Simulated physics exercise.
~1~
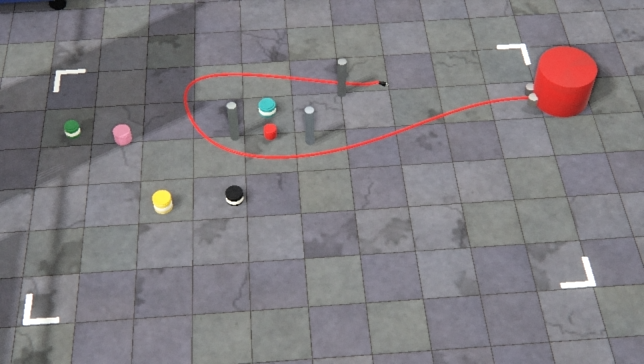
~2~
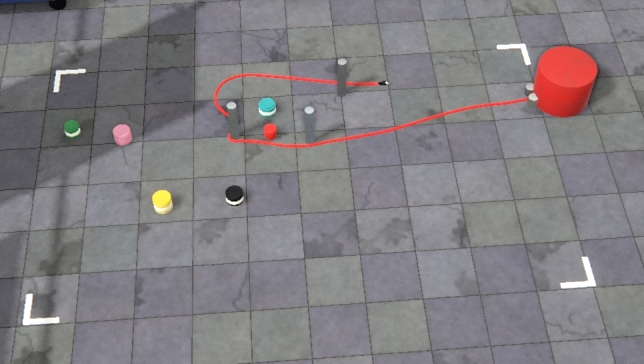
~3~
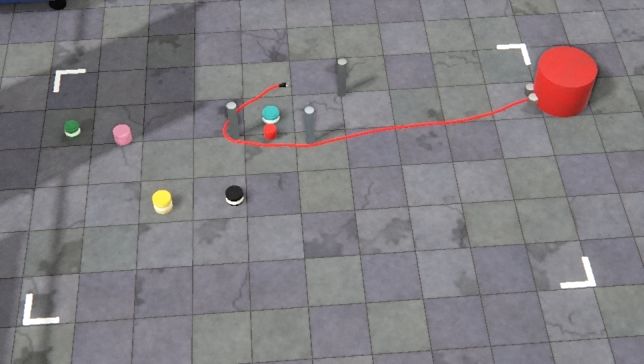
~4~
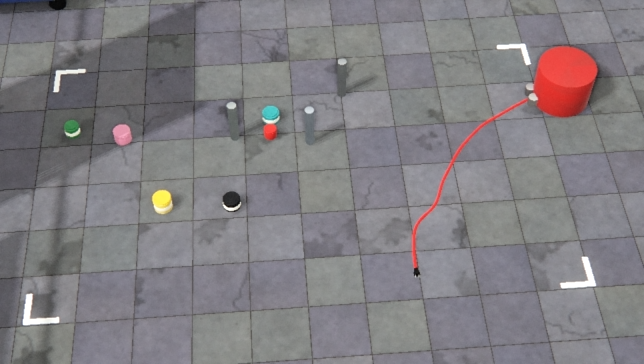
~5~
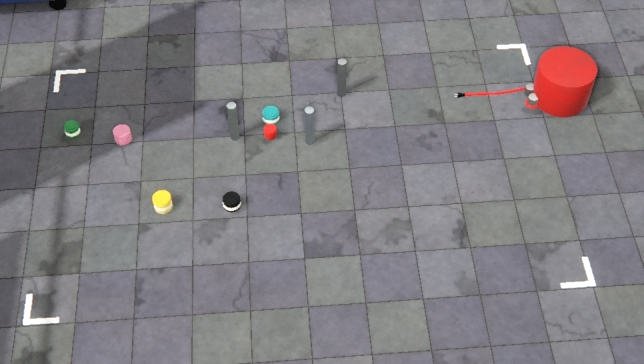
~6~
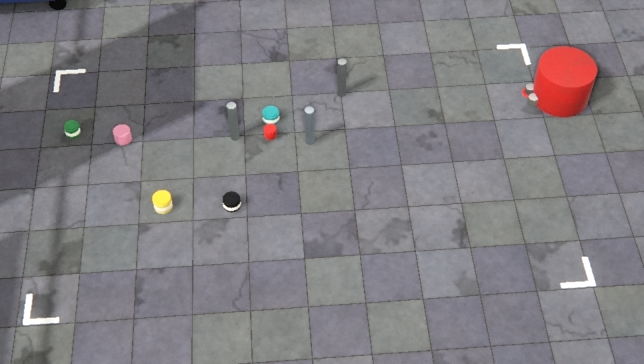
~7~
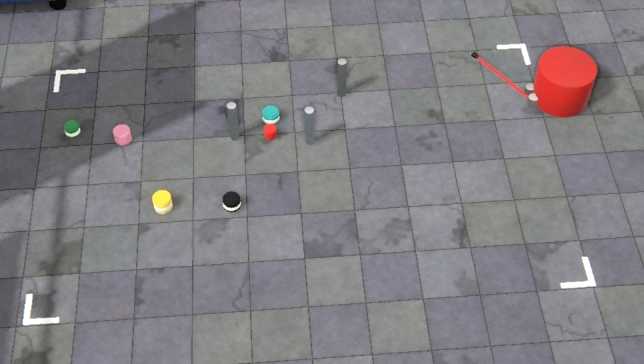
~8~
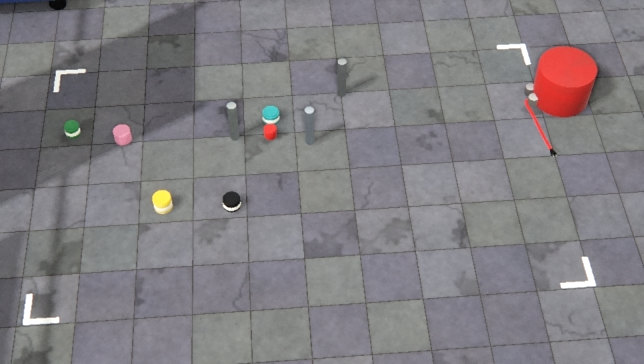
The clip opens on a tiled floor where a long red lead loops from a large red drum at the right around grey posts and small coloured containers. The loop tightens toward the right, drawing in around the leftmost post. Its dark tip then swings left past the teal jar, which shifts slightly toward the red tub. The lead comes free and whips down across the open floor, and the black canister now sits slightly out of place. It shortens to a stub, vanishes from view, then reappears pointing up and left, and ends pointing down beside the drum.
